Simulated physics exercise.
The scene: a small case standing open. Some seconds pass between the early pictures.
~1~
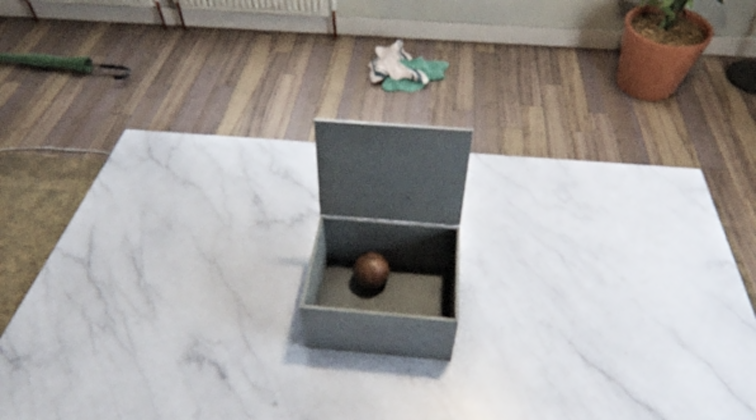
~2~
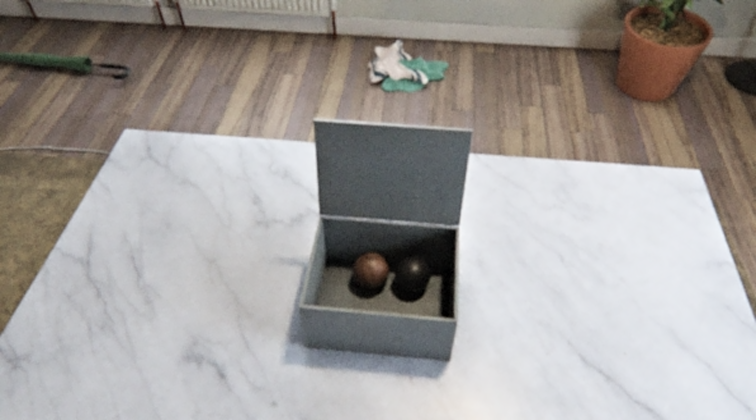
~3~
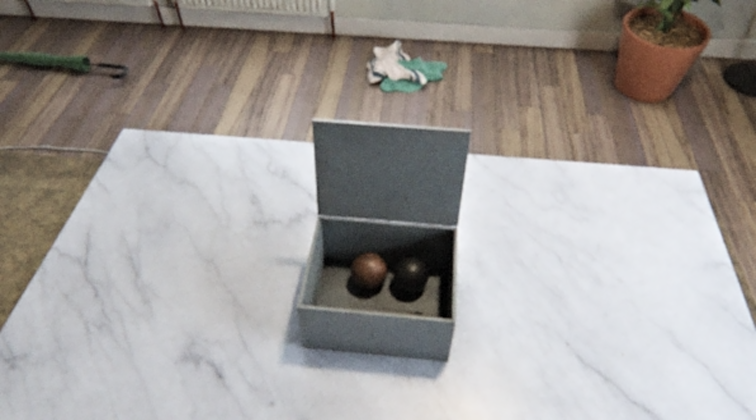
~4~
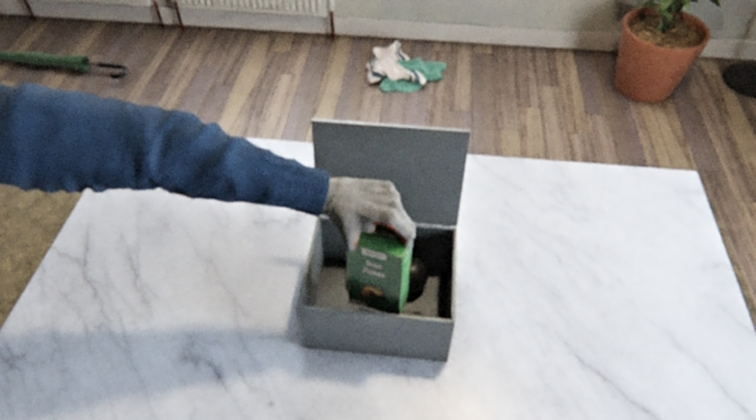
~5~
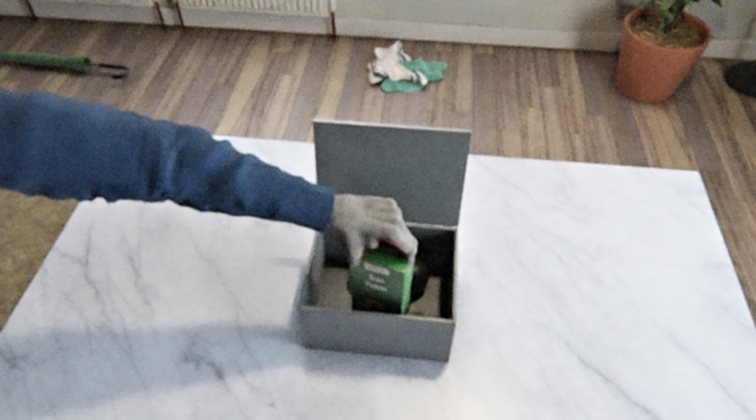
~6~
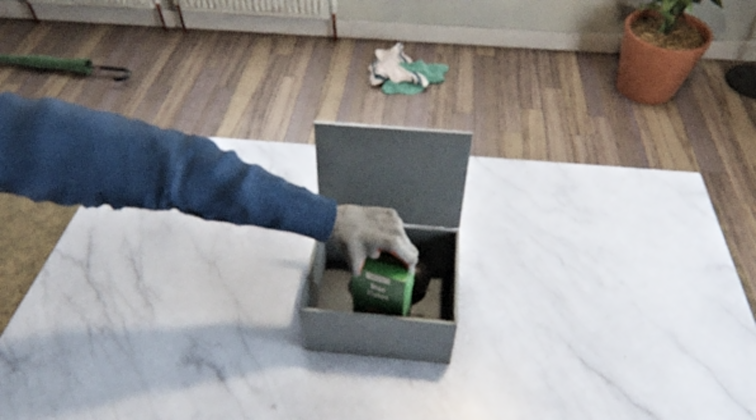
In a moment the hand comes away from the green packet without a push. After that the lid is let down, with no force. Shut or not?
As it turns out, it will not close.
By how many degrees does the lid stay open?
Some 16° above the rim.
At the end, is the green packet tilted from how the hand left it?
The green packet ends up tilted.
Then, 1.10 s after the last picture, lid starting down; green packet tipped 31° from how it was near (380, 299); grey shaker rolled a little.
Then, 1.60 s after the last picture, lid 57° above the rim; green packet tipped 31° from how it was near (380, 299); grey shaker rolled a little.
Then, 1.80 s after the last picture, lid 33° above the rim; green packet tipped 31° from how it was near (380, 299); grey shaker rolled a little.
Then, 2.20 s after the last picture, lid 17° above the rim; green packet tipped 52° from how it was near (381, 289); grey shaker rolled about its own width.
At rest, lid 17° above the rim; tipped over in the box, green packet; moved from the start, grey shaker; the other 2 in place. Seen from the same camera at the end, green packet near (380, 288).
